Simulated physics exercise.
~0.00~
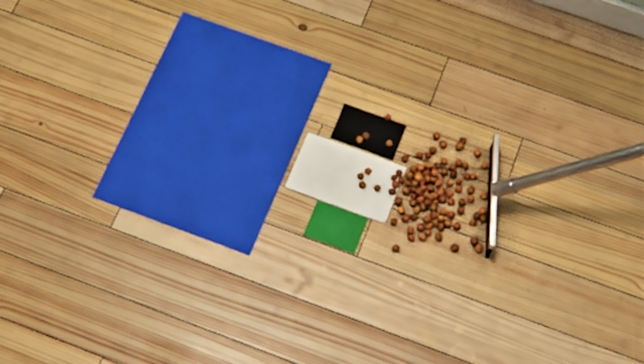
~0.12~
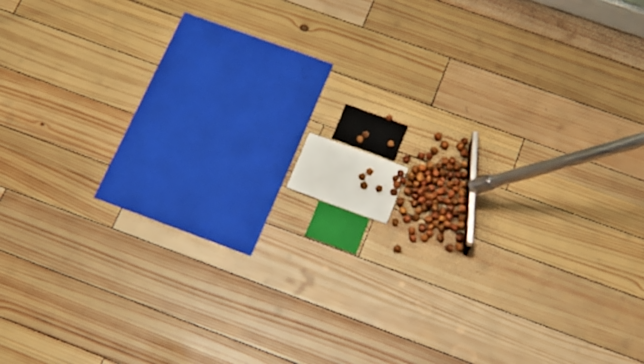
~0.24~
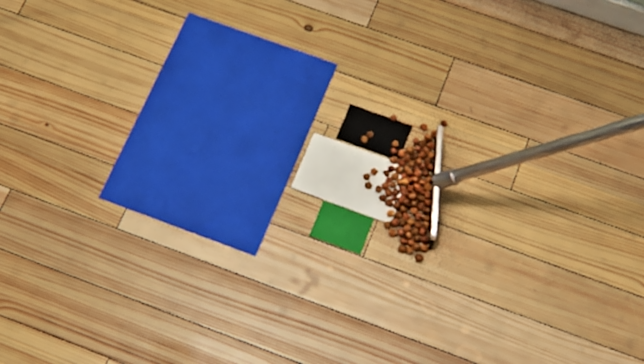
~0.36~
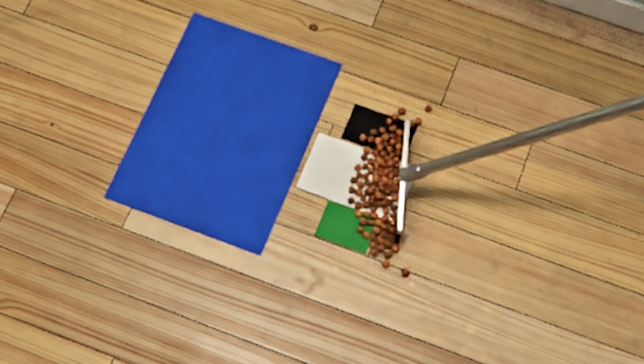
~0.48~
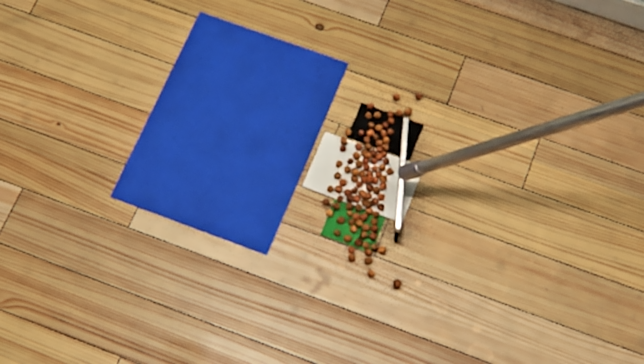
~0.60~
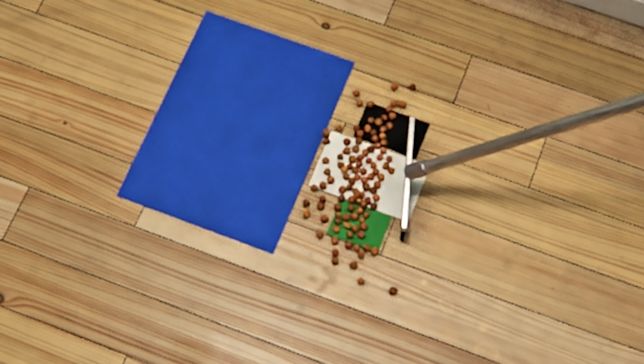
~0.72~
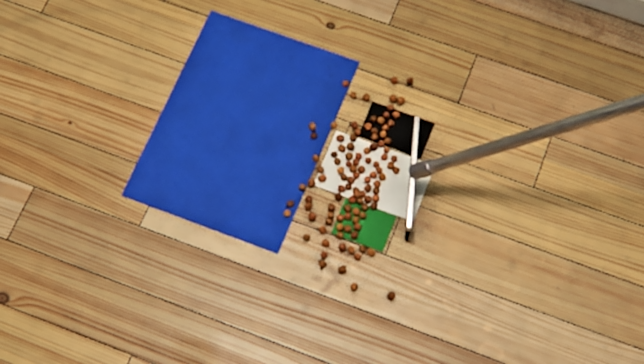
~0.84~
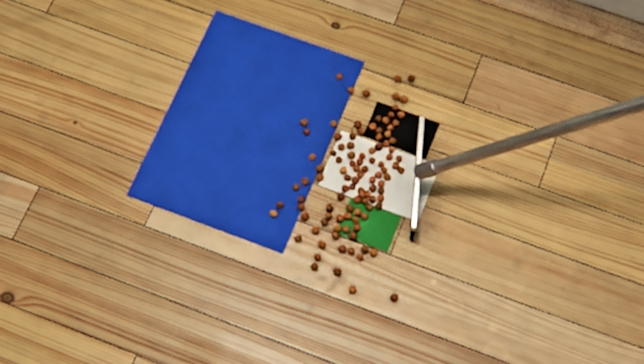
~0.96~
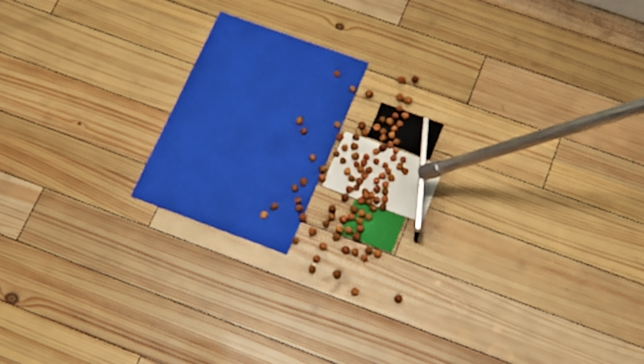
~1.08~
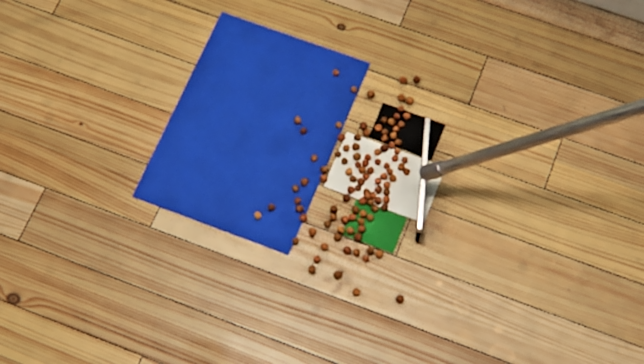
To begin with, a squeegee on a long grey handle stands to the right of a pile of hazelnuts on a wooden floor, with black, white, green and blue mats lying to the left. The blade pushes left into the hazelnuts, packing them into a dense band as it drives them over the smaller mats. Then the blade stops, and the hazelnuts slide and roll onward, spreading apart. A few reach the large blue mat. Finally the hazelnuts settle, with many on the white mat and the rest scattered across the other mats and bare wood.
